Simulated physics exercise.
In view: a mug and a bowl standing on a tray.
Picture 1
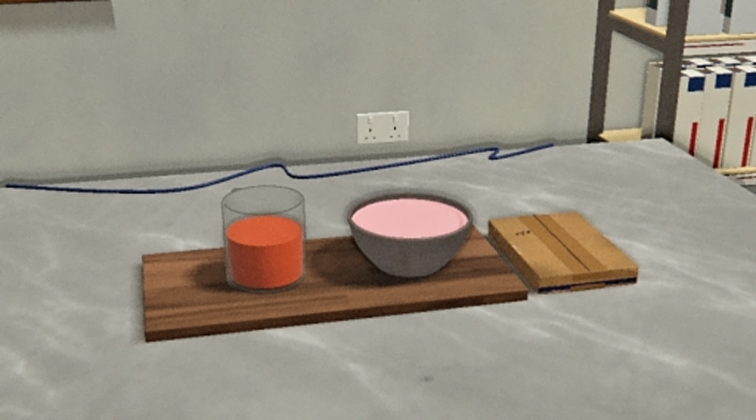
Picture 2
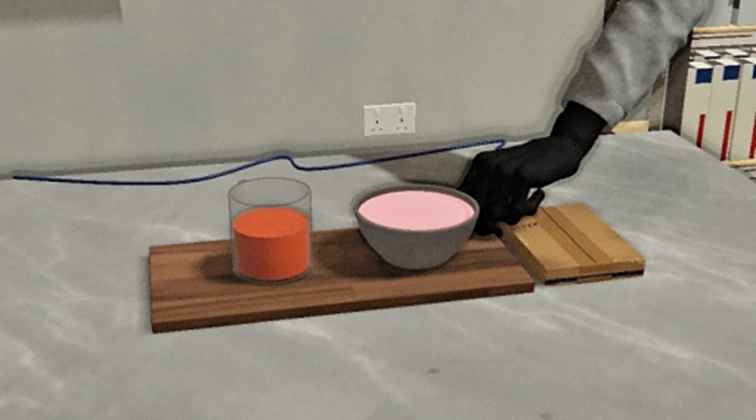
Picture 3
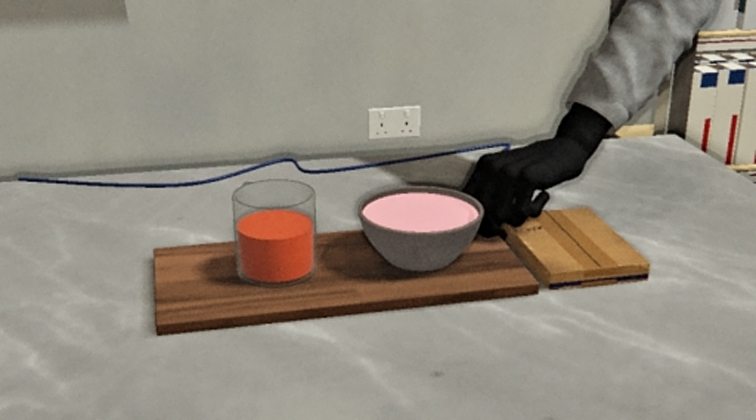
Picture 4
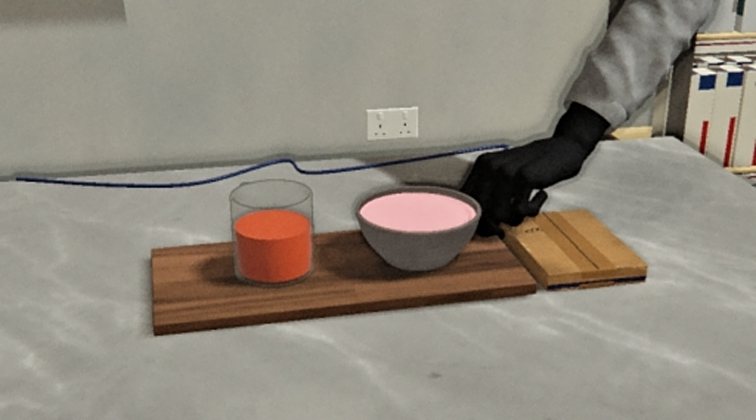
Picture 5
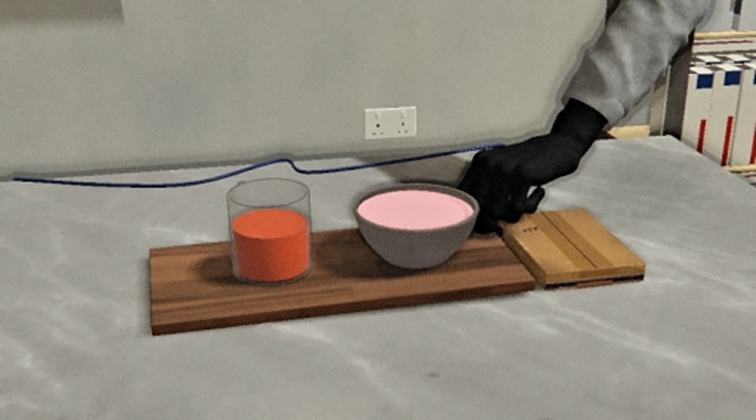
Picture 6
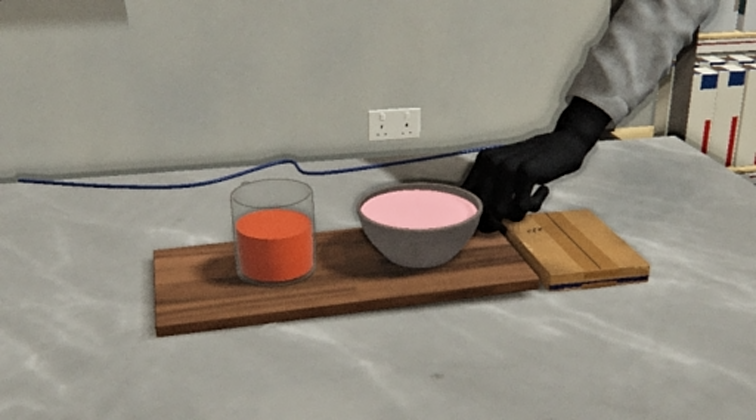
On a grey marbled worktop against a pale wall with a socket and a blue cable, seen from slightly above, a dark wooden board lies in front of the camera. It carries a clear glass of orange-red liquid on the left and a grey bowl of pink liquid on the right, beside a light wooden box. A black-gloved hand in a grey sleeve takes the board's right end and raises it barely, while the view shifts slightly.
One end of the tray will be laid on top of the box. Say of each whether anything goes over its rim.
My prediction: Mug: It will retain its contents, bowl: It will retain its contents.
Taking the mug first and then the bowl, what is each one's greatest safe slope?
Near 45°, then 8°.
Shortly, the tray slopes by about 3°; mug, none is lost; bowl, none is lost.
Then, the tray slopes by about 5°; mug, none is lost; bowl, none is lost.
At the finish, the tray slopes by about 4°, resting on the box; mug, none is lost; bowl, none is lost.
